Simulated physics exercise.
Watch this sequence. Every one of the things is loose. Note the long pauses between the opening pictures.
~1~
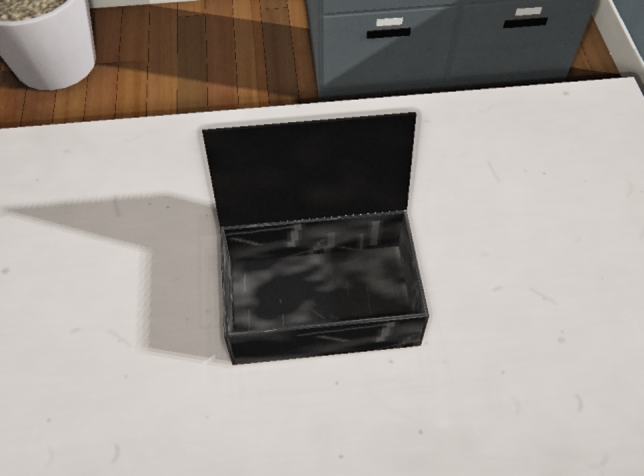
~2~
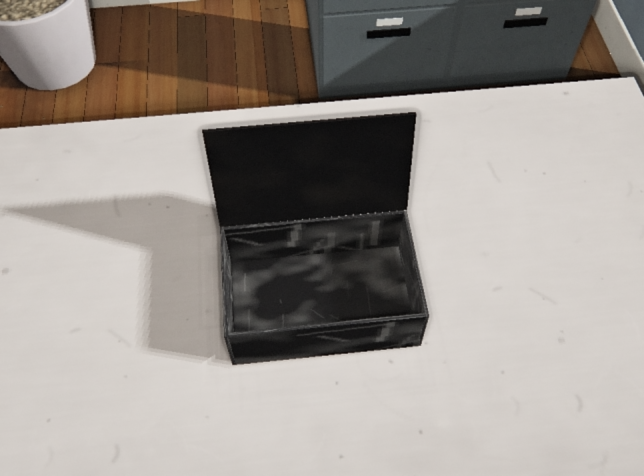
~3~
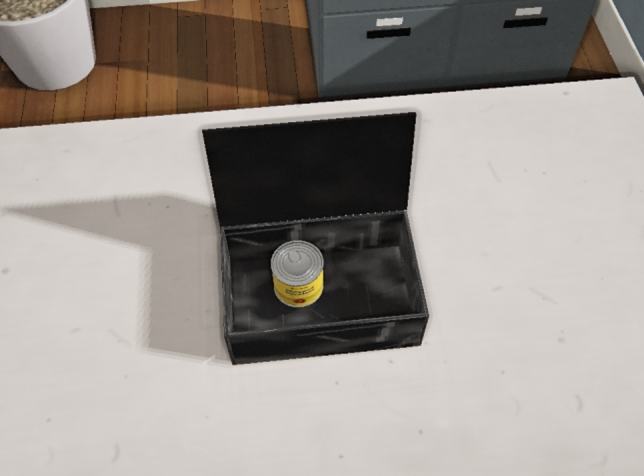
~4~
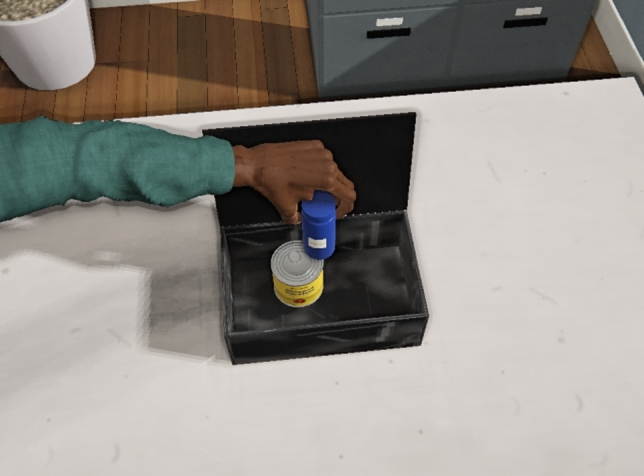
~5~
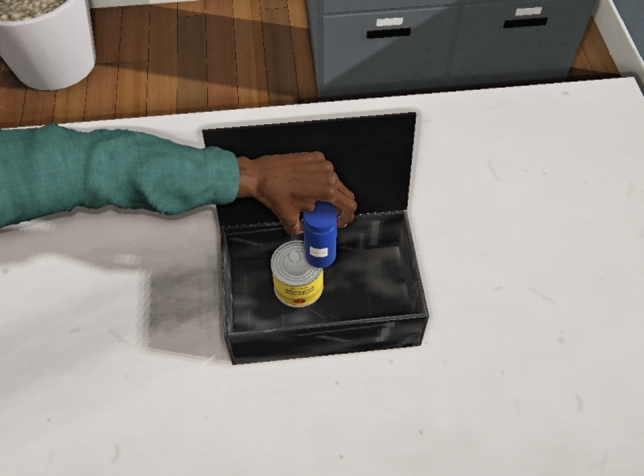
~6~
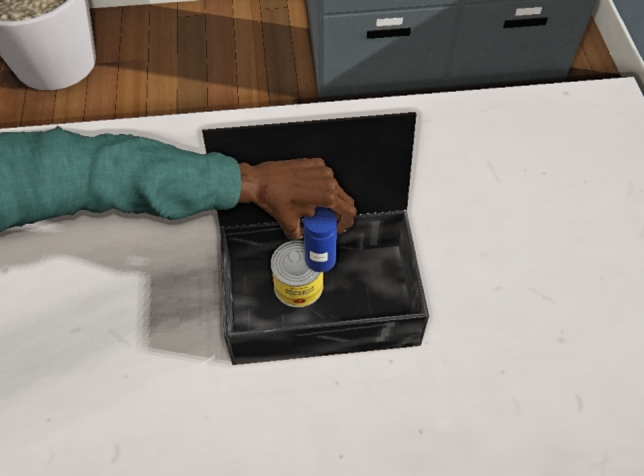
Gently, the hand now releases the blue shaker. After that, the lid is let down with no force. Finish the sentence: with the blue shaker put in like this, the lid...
The lid closes fully.
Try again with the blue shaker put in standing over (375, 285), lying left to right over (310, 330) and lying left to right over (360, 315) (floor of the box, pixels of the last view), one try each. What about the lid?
So: First open, second shut tight, third shut tight.
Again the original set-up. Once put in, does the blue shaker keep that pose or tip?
It ends up leaning.
Then, 1.70 s past the last view, lid 59° above the rim; blue shaker rocked 12° from its first pose near (324, 245).
Then, 2.10 s past the last view, lid 31° above the rim; blue shaker on its side near (360, 293).
Finally, lid shut; down or leaning hard in the box, blue shaker; yellow tin still in place. Final places as the last picture's camera would see them, blue shaker near (360, 324).
